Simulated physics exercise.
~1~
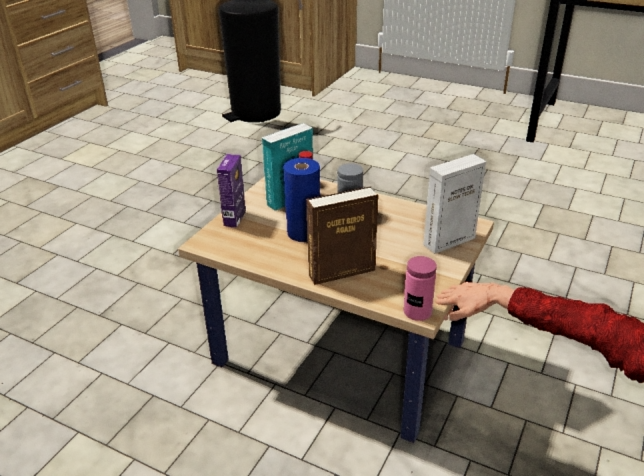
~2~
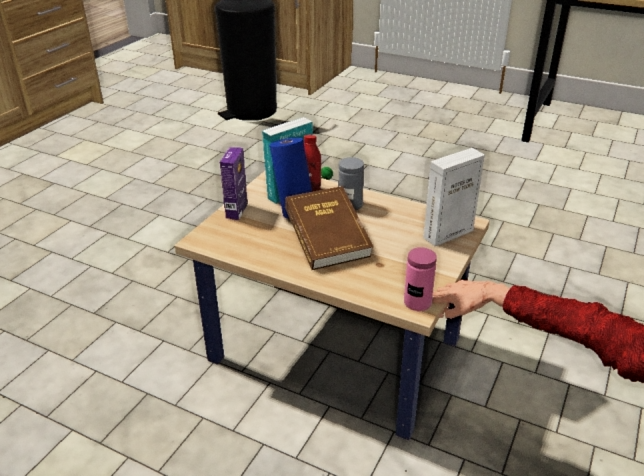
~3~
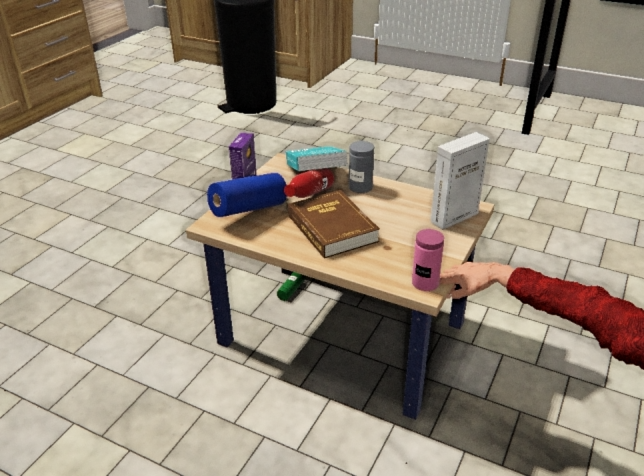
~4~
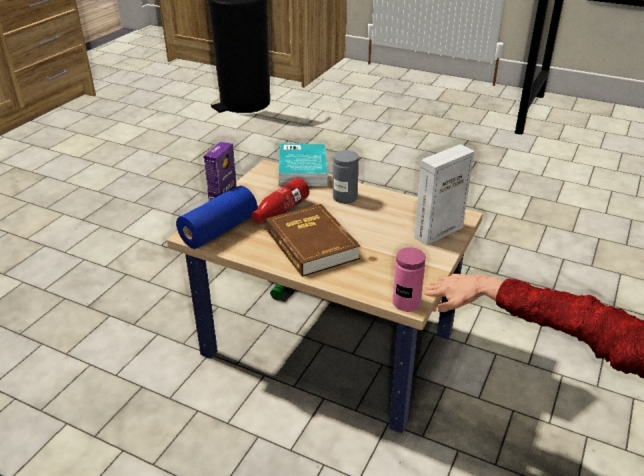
The video shows a red-sleeved arm reaching to a small wooden table as the brown book tips over, followed by the blue roll, red bottle and turquoise book, while a green shaker drops to the floor; the pink jar, grey jar, white book and purple packet stay upright.
